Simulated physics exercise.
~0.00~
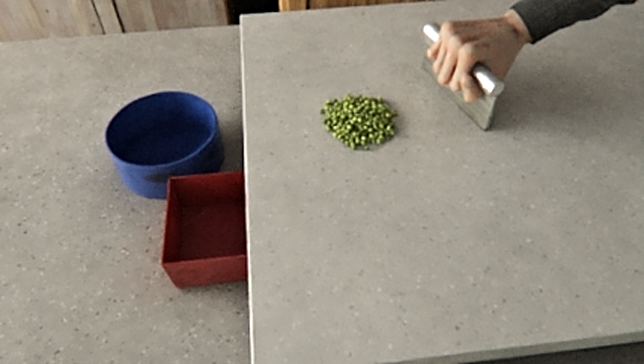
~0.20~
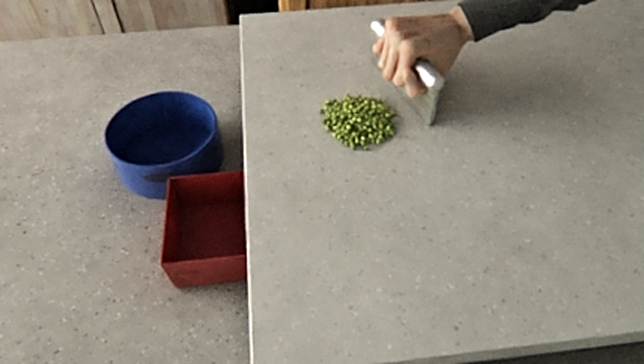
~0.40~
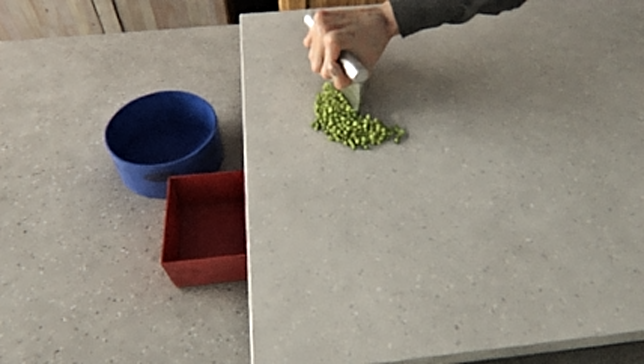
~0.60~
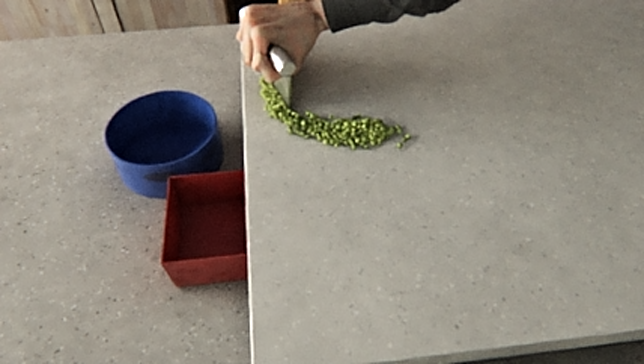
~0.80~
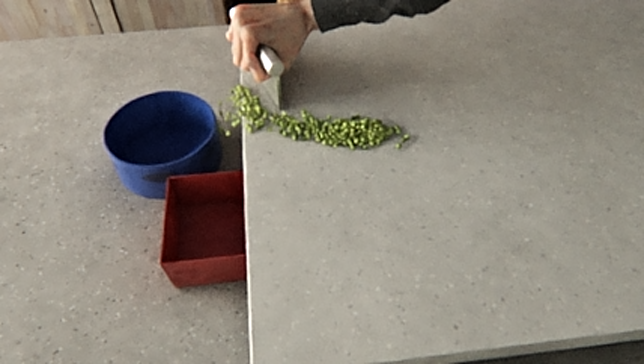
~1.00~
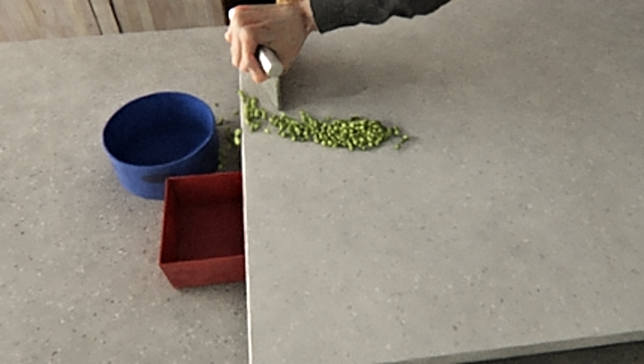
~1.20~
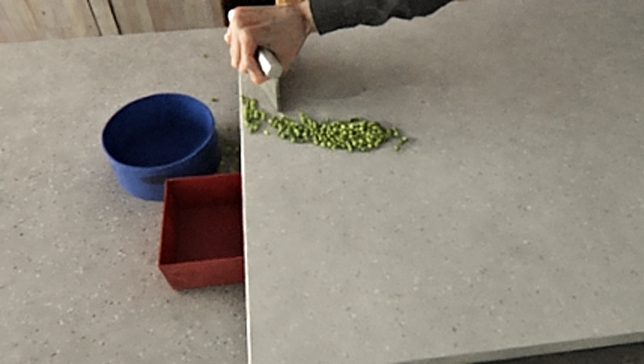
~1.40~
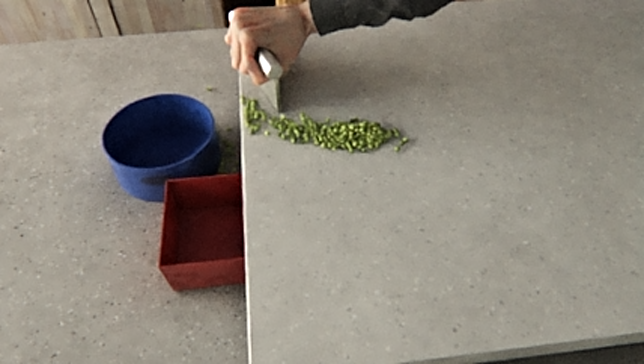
On a grey worktop, a hand with a scraper pushing green dried peas left, a few falling beside the blue pot, most staying on top.
